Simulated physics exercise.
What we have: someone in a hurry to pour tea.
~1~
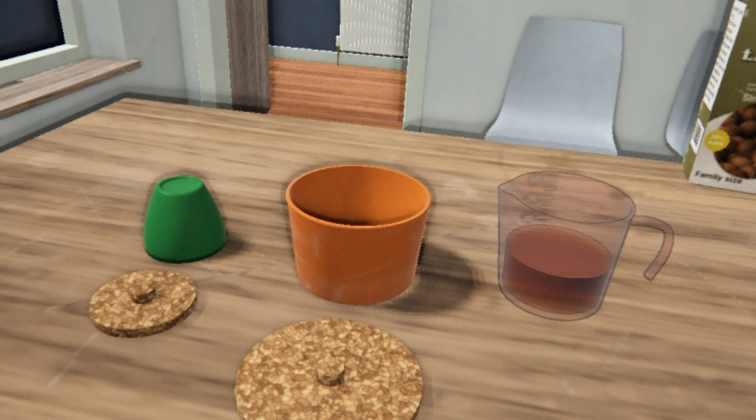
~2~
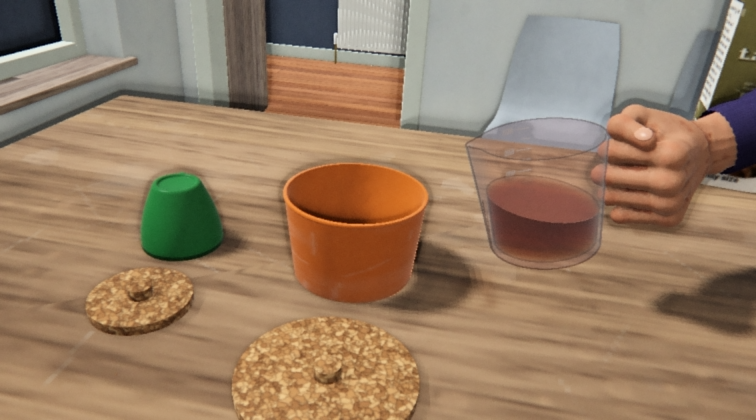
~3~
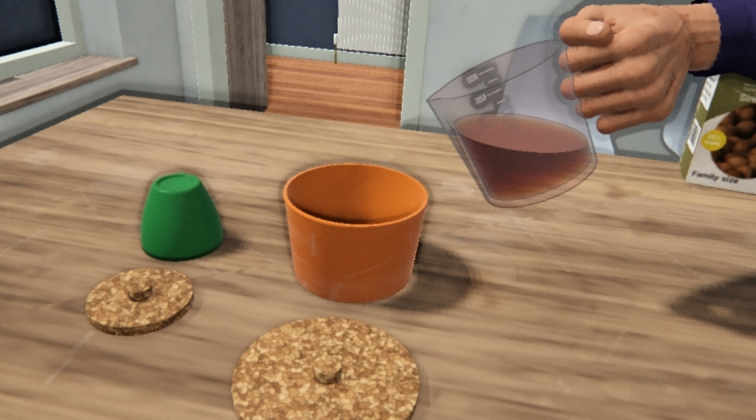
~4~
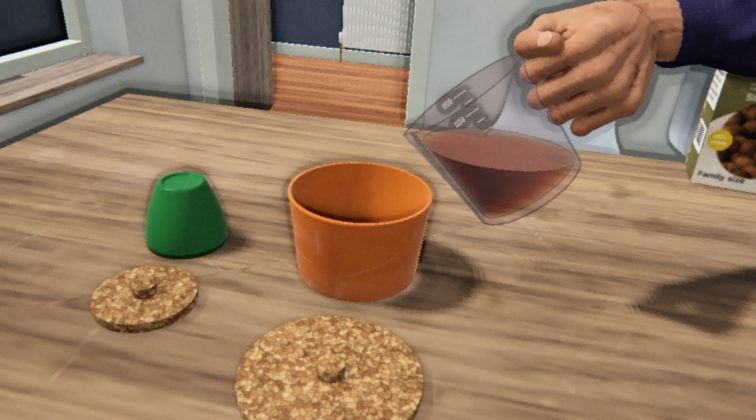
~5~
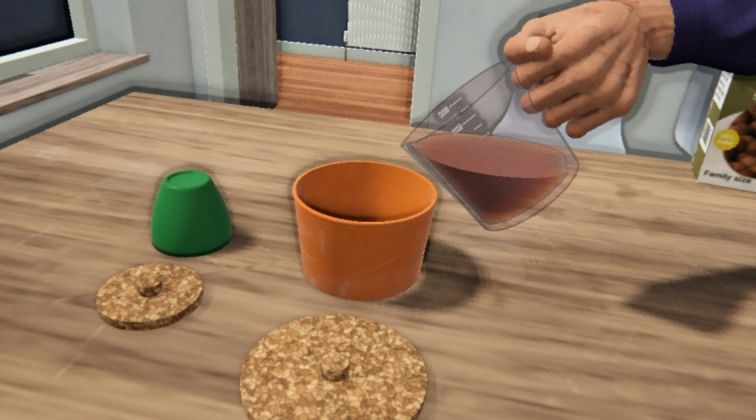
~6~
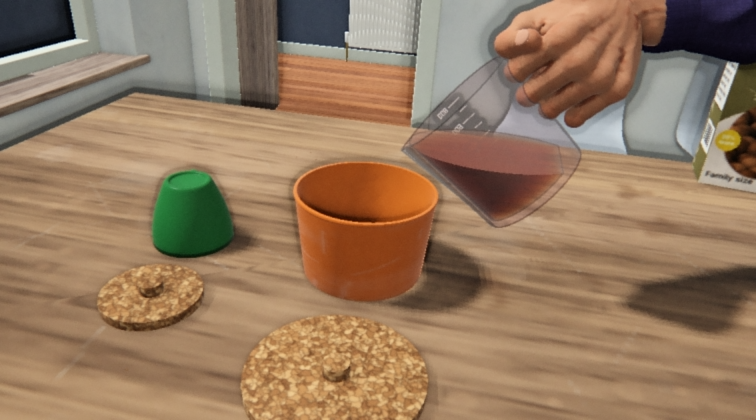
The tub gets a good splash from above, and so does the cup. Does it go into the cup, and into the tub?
The cup sheds it on the top and the tub takes it in.
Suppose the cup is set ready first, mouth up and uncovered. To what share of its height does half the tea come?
Some 75 per cent.
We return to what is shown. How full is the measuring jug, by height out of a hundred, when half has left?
Close to 20 %.
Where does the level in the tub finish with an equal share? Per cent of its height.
Near 15 in a hundred.
A moment on, the tea goes into the tub.
Further on, it runs off the upturned base of the cup.
When it is over, the tub has its share inside; the cup is empty, in a puddle.
